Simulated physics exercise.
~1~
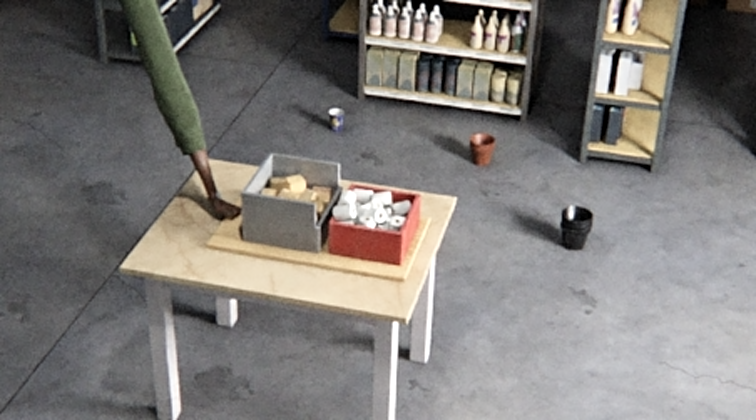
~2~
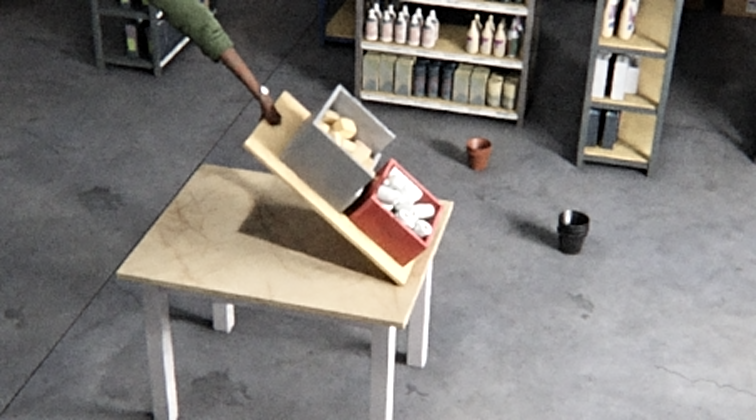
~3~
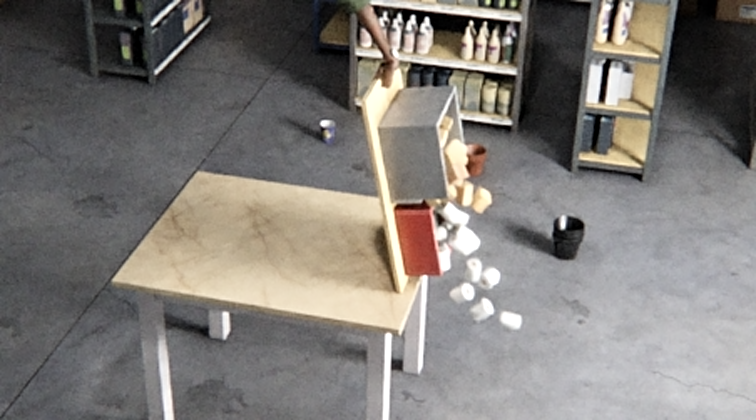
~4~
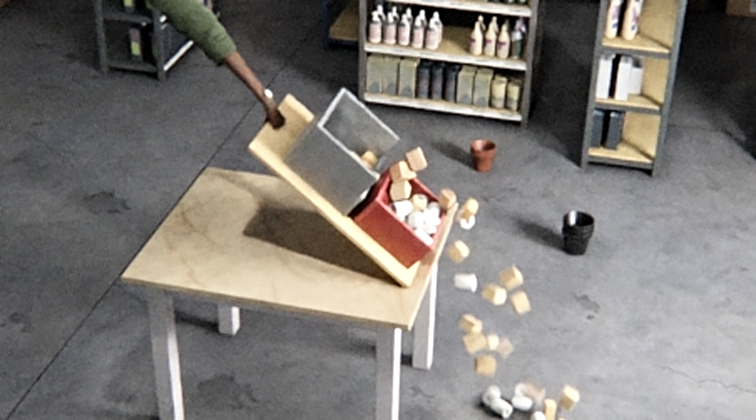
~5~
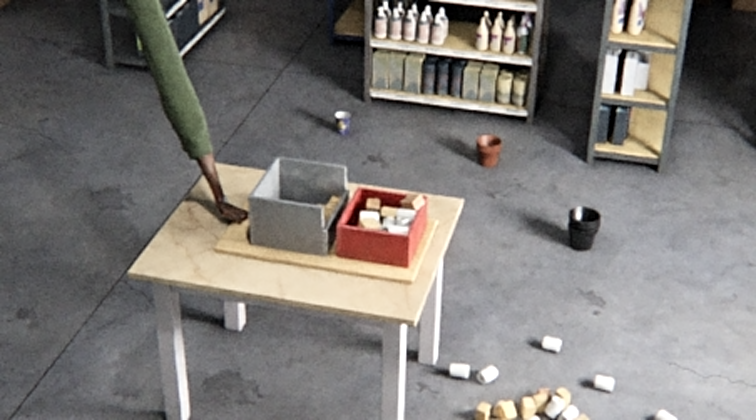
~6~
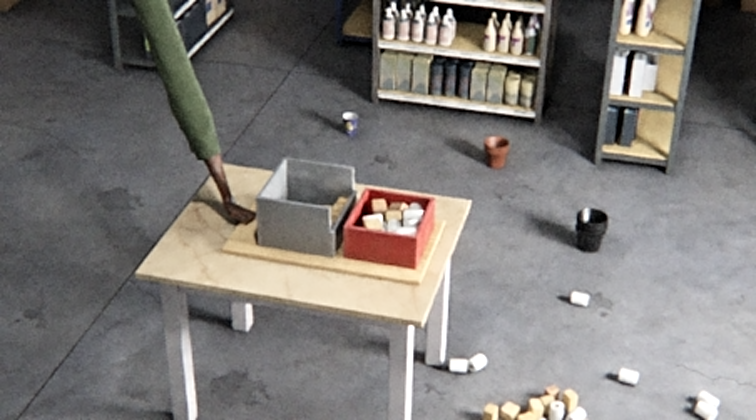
In this clip, a hand lifts the left end of a board holding a grey basket of timber offcuts and a red basket of white paper rolls, spilling pieces off the table's right side, then lowers it flat, leaving the grey basket mostly emptied and pieces scattered on the floor.
